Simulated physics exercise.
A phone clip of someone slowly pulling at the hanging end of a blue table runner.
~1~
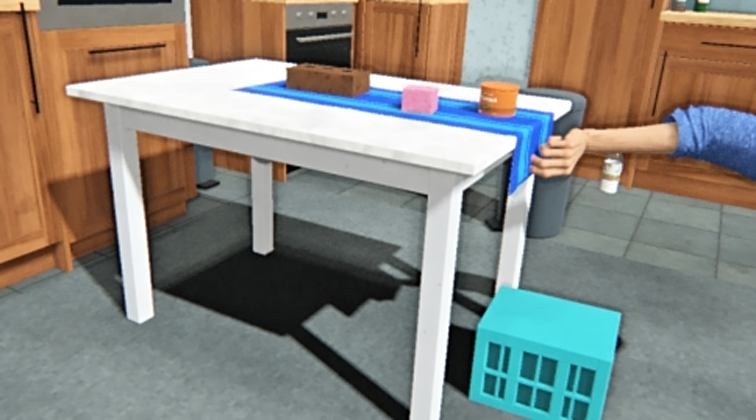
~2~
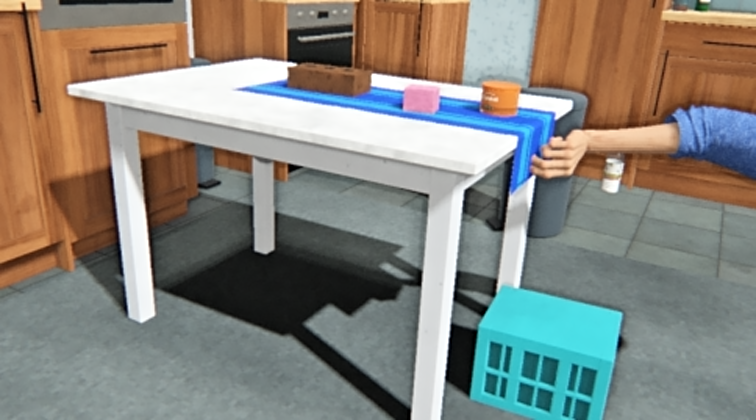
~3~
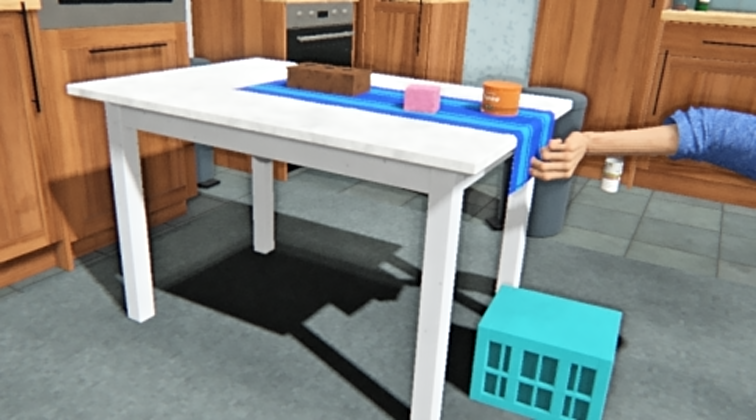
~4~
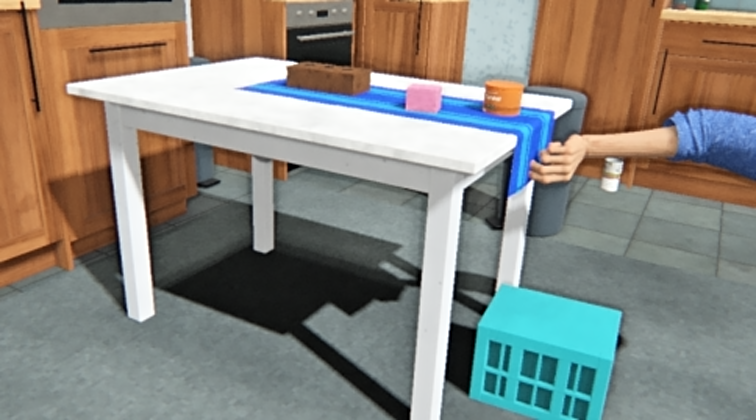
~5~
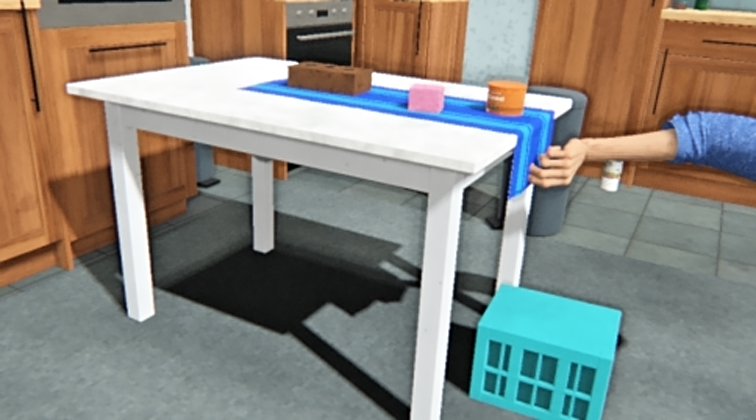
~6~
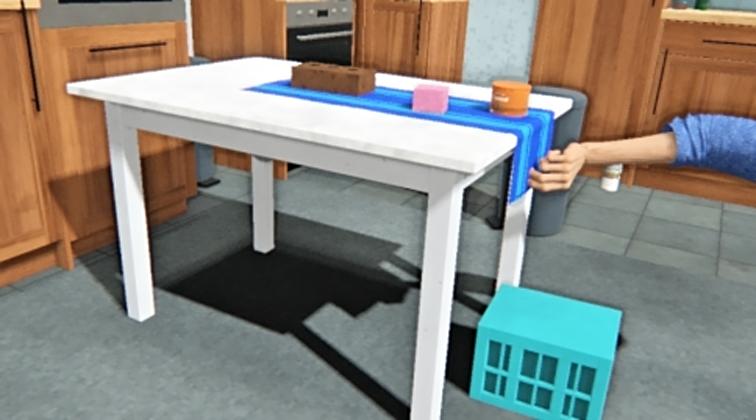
A hand reaching in from the right slowly pulls the hanging end of a blue table runner downward, in a kitchen seen from slightly above and to one side. On the white table, a brown brick, a pink block and an orange tub sit along the cloth, with a turquoise crate on the grey floor below. The runner and its three objects creep slightly right together, while the camera stays still.
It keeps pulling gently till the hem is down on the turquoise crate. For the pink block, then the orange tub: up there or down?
The pink block goes over the edge, the orange tub is carried off the end.
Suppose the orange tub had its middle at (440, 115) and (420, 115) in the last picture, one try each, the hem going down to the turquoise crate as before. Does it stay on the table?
First try: It holds its place on top; second try: It holds its place on top.
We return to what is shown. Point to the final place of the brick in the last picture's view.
It ends at (448, 95).
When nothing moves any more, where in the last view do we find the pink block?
Near (571, 296).
Then, 0.84 s past the final frame, hem going down; block carried along near (489, 107); tub down below near (658, 277).
Then, 1.58 s past the final frame, hem going down; block over the edge; tub down below near (658, 277).
When it is over, hem on the crate; block down below near (571, 296); tub down below near (658, 277). The pink block is carried off the end and the orange tub falls off.
